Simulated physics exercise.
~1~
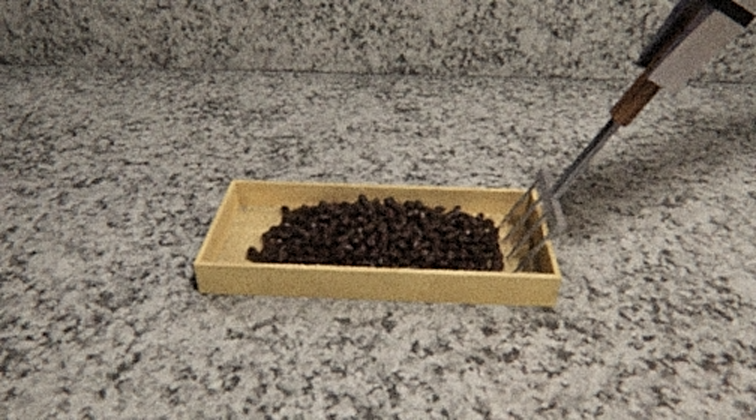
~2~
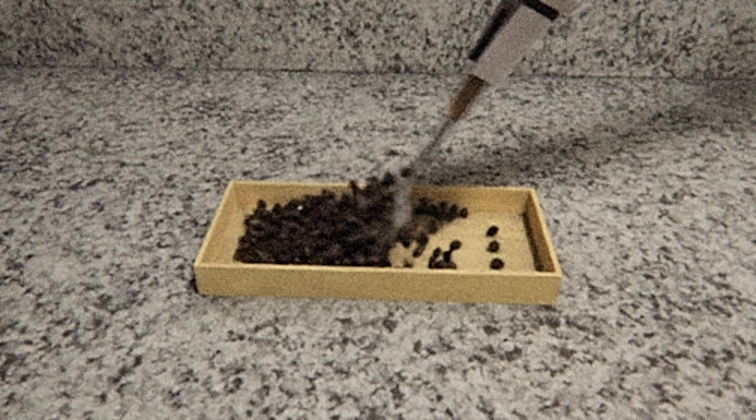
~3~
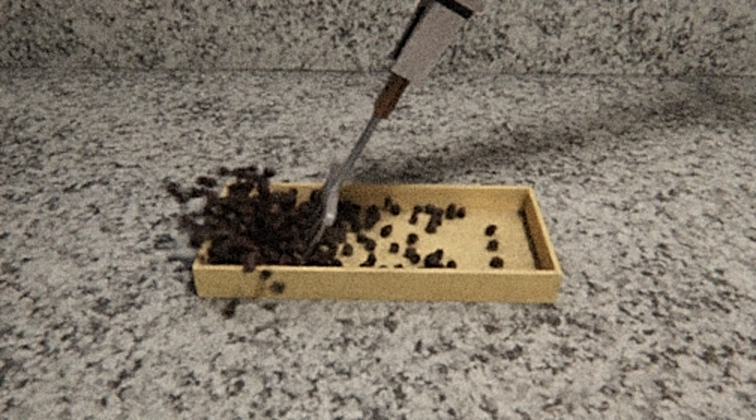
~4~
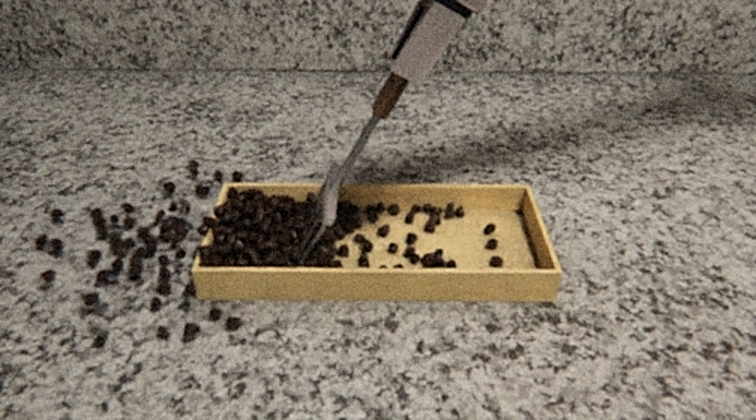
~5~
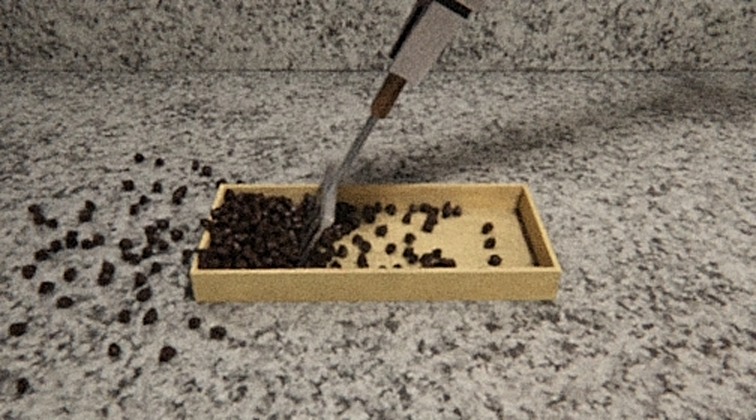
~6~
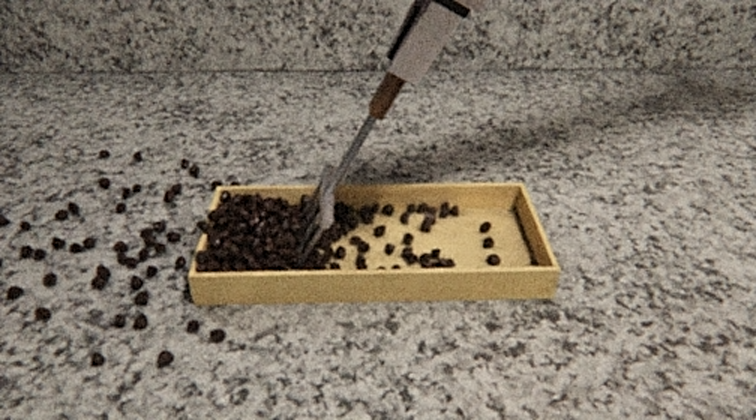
The video shows a robot-held fork sweeping dark beans leftward through a shallow tan tray on a speckled surface, piling them up until some spill over the left end and scatter, while the fork halts inside the tray, with most beans heaped at the left and a few strewn behind.
